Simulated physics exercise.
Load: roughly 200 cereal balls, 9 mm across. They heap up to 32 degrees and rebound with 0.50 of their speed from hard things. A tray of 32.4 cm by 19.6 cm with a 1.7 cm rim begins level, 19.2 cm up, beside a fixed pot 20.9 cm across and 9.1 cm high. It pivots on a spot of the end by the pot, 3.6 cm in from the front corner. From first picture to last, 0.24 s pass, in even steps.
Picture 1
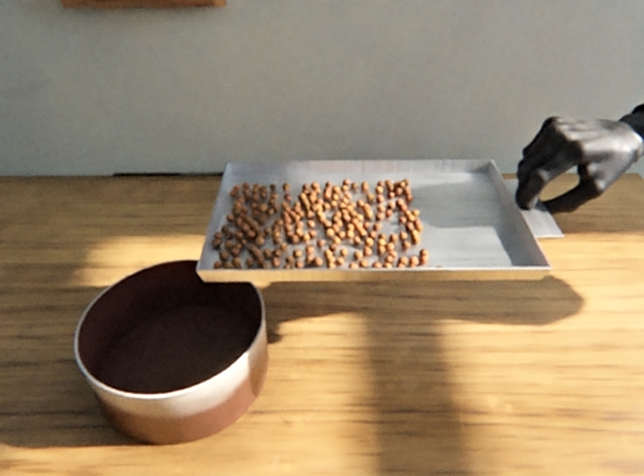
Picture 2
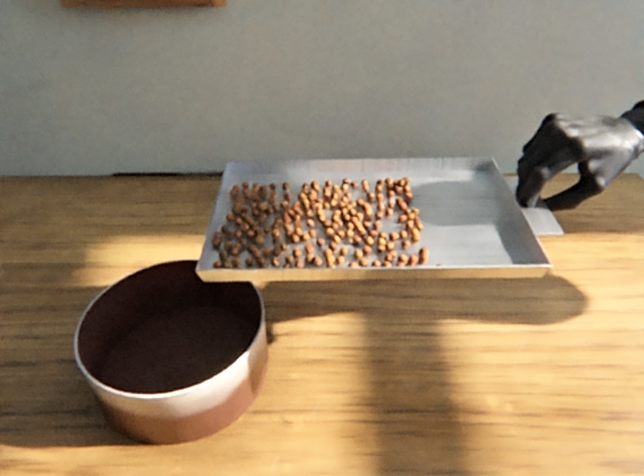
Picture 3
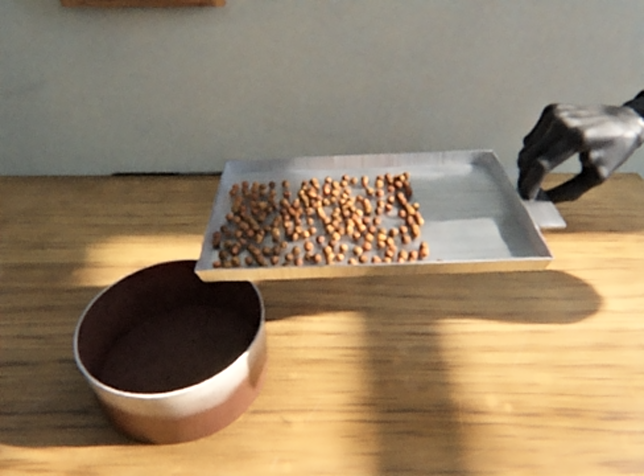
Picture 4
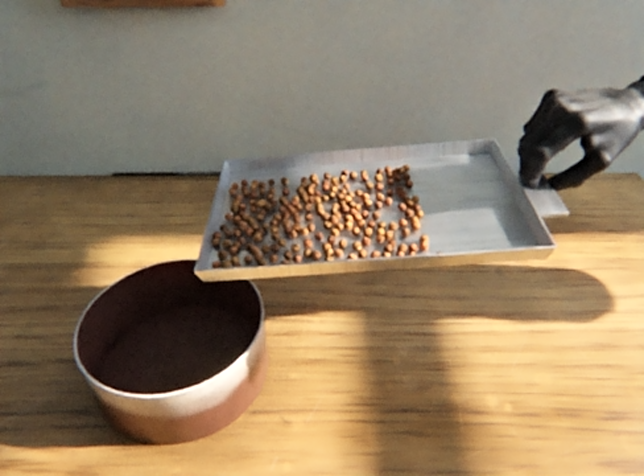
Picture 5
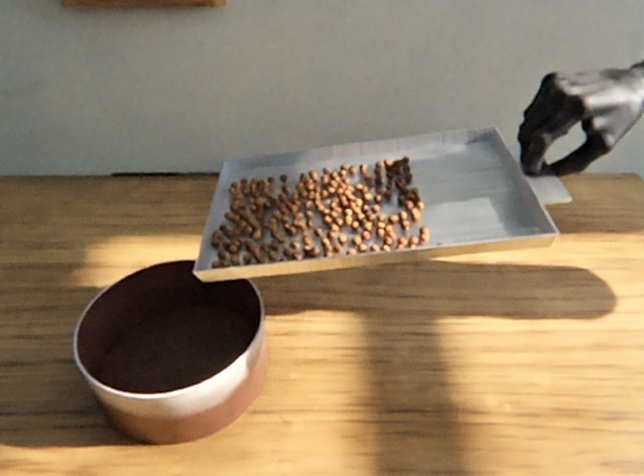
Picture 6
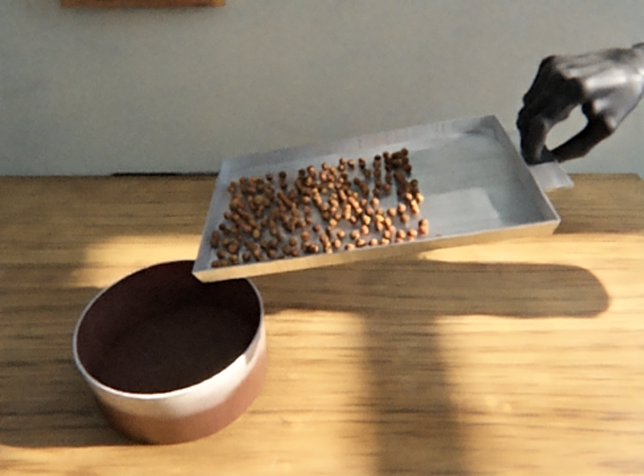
A wooden tabletop in front of a pale grey wall is seen from slightly above, with sunlight and shadows across the wood. A shallow silver tray of small brown balls sits above it at centre, held at its right end by a black-gloved hand, with a round reddish-brown pot at lower left. The hand slowly raises the tray's right end, tilting it modestly down toward the left, while the balls barely shift and the camera stays still.
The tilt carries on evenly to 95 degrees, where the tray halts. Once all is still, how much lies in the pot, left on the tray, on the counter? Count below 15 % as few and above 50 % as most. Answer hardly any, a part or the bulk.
Pot the bulk, tray hardly any, counter hardly any.
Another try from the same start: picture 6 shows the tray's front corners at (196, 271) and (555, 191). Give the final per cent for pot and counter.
Pot 100, counter 0.
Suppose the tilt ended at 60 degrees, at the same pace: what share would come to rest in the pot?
It would be near 0 per cent.
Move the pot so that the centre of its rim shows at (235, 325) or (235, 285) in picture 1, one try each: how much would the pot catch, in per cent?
Some 70 and 70 per cent.
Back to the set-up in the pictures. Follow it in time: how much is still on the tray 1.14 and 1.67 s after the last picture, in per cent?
About 100, 15.
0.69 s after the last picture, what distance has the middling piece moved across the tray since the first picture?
About 6 cm.
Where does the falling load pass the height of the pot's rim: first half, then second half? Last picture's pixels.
At about (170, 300), then at (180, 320).
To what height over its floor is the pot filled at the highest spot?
Some 2.0 cm.
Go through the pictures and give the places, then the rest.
The first picture shows tray tilt 0 degrees, front corners at (202, 267) and (546, 265); middle of the pieces at (322, 220); pot at (172, 318).
The second picture shows tray tilt 1 degrees, front corners at (201, 267) and (547, 263); middle of the pieces at (322, 219).
The third picture shows tray tilt 2 degrees, front corners at (200, 267) and (548, 255); middle of the pieces at (321, 216).
The fourth picture shows tray tilt 5 degrees, front corners at (200, 268) and (551, 244), lowest corner left front; middle of the pieces at (320, 212).
The fifth picture shows tray tilt 8 degrees, front corners at (199, 268) and (553, 231), lowest corner left front; middle of the pieces at (319, 208).
The sixth picture shows tray tilt 10 degrees, front corners at (198, 269) and (554, 218), lowest corner left front; middle of the pieces at (318, 204); pot at (171, 318).
Then, 0.69 s after the last picture, tilt 50 degrees; the tray holds 100 %, the pot 0 %.
Then, 1.14 s after the last picture, tilt 76 degrees; the tray holds 100 %, the pot 0 %.
Then, 1.67 s after the last picture, tilt 95 degrees; the tray holds 15 %, the pot 25 %.
In the end, pot 95 %, tray 0 %, counter 5 %.
